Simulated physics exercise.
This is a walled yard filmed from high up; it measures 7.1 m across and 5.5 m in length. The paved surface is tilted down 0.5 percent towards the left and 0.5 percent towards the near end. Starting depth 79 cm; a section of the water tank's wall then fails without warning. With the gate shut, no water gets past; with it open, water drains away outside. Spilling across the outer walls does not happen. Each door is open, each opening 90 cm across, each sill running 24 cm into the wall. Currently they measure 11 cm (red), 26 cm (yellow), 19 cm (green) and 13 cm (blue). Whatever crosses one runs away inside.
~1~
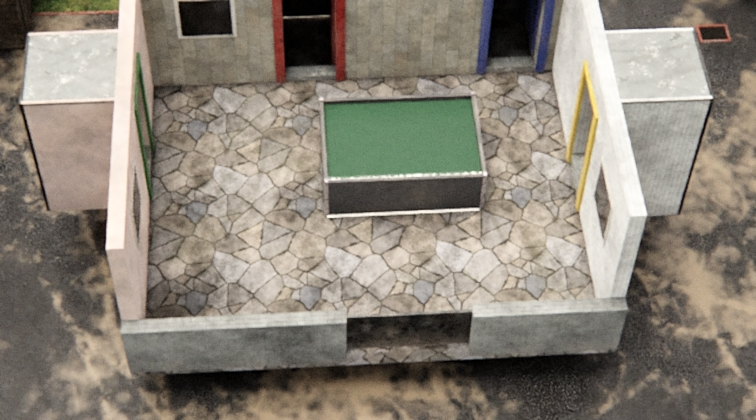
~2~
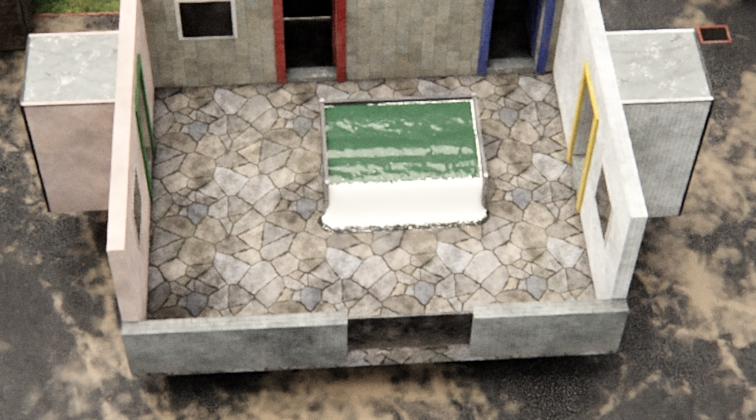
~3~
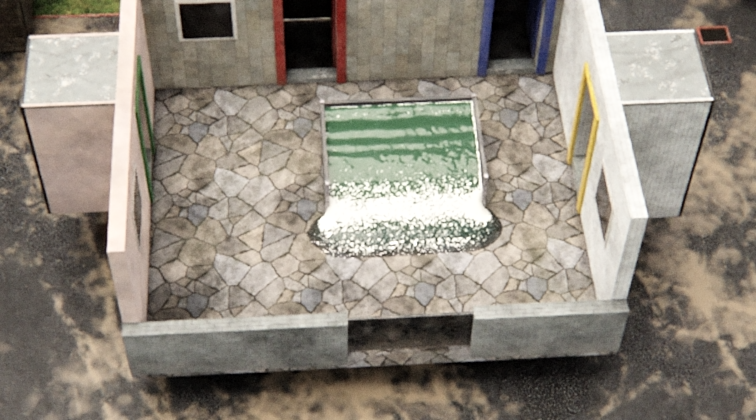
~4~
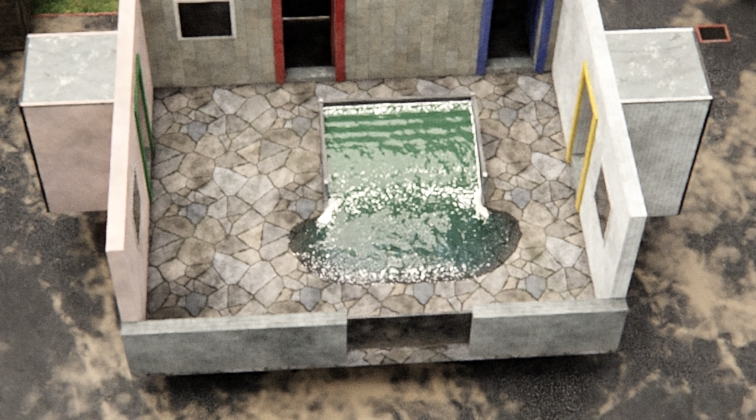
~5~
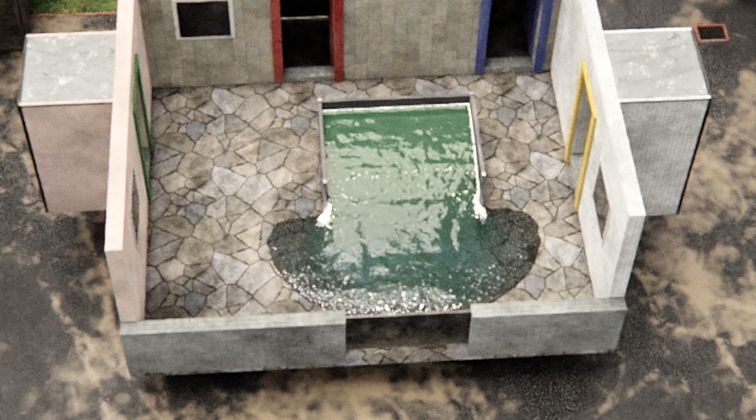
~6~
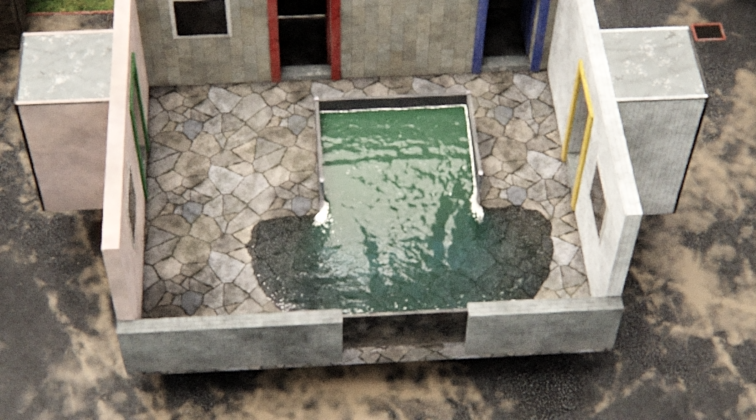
In a walled stone yard, green water bursts from a tank's near side and spreads outward.
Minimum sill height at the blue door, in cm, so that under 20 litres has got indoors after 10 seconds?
Approx. 16 cm.
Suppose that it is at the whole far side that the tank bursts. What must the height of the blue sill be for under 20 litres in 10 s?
Minimum height: Approx. 23 cm.
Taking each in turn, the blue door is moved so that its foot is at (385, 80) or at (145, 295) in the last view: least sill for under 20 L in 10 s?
Roughly 12.5 and 26 cm.
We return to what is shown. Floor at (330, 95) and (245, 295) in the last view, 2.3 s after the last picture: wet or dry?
Note: Point one not yet reached; point two reached.
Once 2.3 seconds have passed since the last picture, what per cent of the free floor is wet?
I'd say near 55 percent is wet.
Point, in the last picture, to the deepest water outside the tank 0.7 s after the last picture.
(397, 327).
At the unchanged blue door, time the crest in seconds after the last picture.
It peaks at about 3.5 s.
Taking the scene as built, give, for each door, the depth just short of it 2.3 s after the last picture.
Centimetres: Red = 0, yellow = 8, green = 2, blue = 0.
Then, 0.7 s after the last picture water covers 35 % of the floor, deepest (53 cm) near (397, 327); it has not reached the blue door.
Then, 2.3 s after the last picture water covers 55 % of the floor, deepest (39 cm) near (141, 350); it has not reached the blue door.
Then, 9.3 s after the last picture water covers 100 % of the floor, deepest (17 cm) near (146, 211); 12 cm at the blue door, 55 litres in over its 13 cm sill.
At the blue door as built, the water peaked near 22 cm, 3.7 s after the last picture.
Run again over the same 10 s with other heights there, 42 litres in over 14 cm, 6 litres over 19 cm. The limit of 20 litres is kept from about 16 cm up.
